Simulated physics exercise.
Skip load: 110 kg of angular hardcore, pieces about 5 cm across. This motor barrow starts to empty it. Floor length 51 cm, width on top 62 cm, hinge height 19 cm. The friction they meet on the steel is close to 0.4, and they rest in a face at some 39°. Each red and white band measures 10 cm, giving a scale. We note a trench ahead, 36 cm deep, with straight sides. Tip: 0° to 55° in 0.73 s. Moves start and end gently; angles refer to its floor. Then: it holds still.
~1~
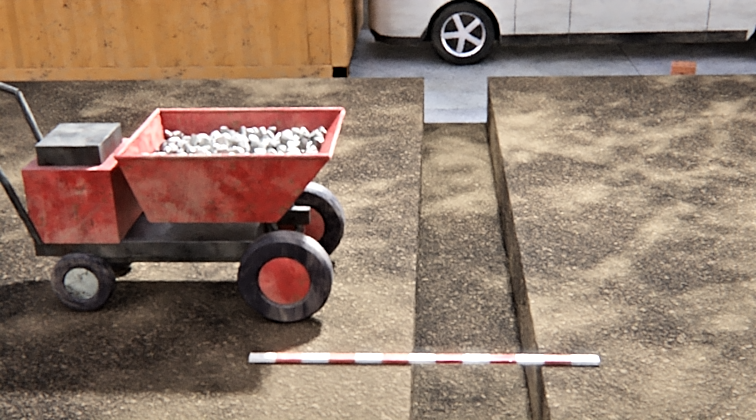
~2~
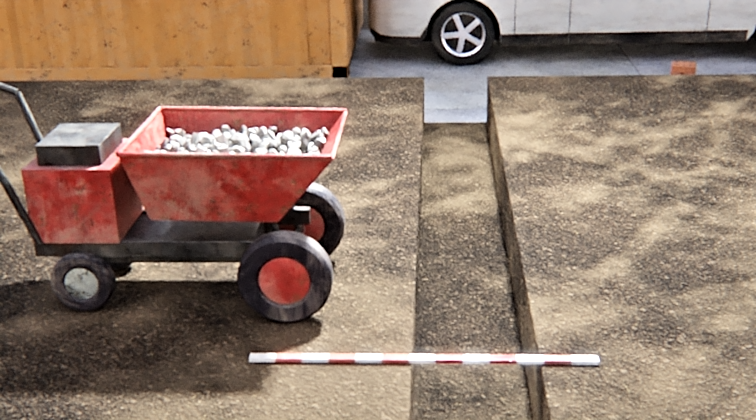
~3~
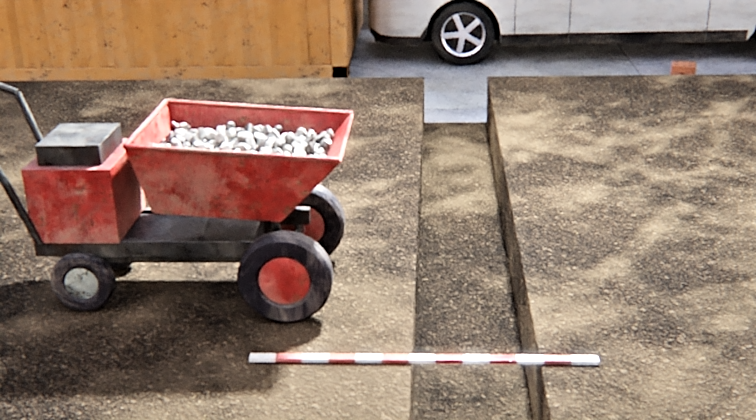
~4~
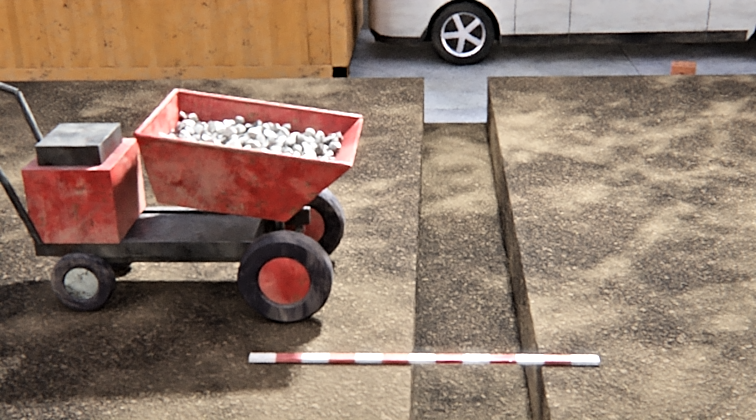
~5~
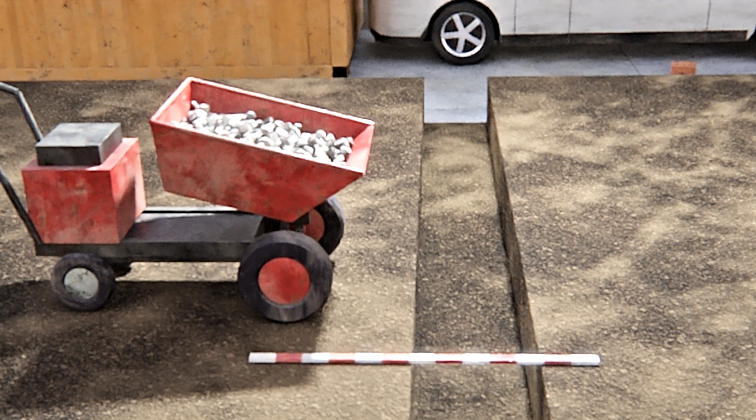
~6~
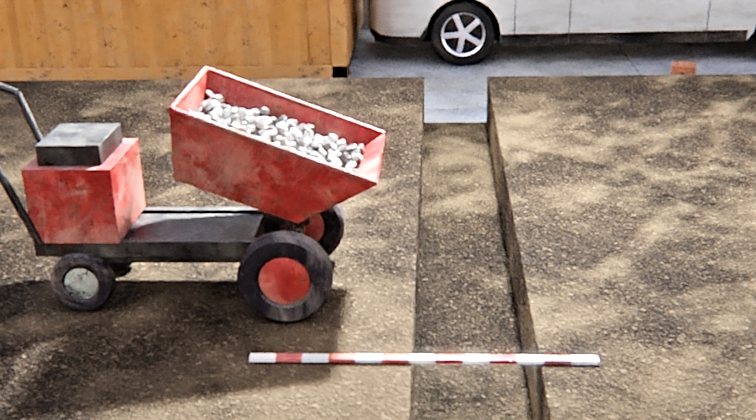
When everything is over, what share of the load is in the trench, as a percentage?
Close to 22 in a hundred.
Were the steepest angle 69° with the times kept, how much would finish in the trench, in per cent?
Then close to 85 per cent.
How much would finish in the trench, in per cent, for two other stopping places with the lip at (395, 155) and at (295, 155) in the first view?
Near 15 per cent from the first place, 25 from the second.
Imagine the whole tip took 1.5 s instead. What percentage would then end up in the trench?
Roughly 5% would finish there.
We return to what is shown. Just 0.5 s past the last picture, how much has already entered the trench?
Around 0 per cent of it.
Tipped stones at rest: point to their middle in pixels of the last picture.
The tipped stones centre close to (487, 361).
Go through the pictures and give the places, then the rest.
The skip is at 0°, its lip at (330, 157); the top of the load is at (260, 137), in the first frame.
The skip is at 1°, its lip at (332, 158); the top of the load is at (247, 138), in the second frame.
Lip at (340, 161), floor tilted 4°, highest stones at (232, 136), in the third frame.
The skip is at 9°, its lip at (351, 166); the top of the load is at (199, 127), in the fourth frame.
Lip at (363, 174), floor tilted 15°, highest stones at (198, 118), in the fifth frame.
The skip is at 21°, its lip at (377, 184); the top of the load is at (211, 108), in the sixth frame.
Then, 0.2 s after the last picture the floor is at 47°, 100 % in the skip; the foremost stones are at (394, 200).
Then, 0.5 s after the last picture the floor is at 55°, 98 % in the skip, 2 % in the trench; the foremost stones are at (442, 232).
Then, 0.9 s after the last picture the floor is at 55°, 85 % in the skip, 15 % in the trench; the foremost stones are at (519, 353).
Then, 2.8 s after the last picture the floor is at 55°, 78 % in the skip, 22 % in the trench; the foremost stones are at (521, 361).
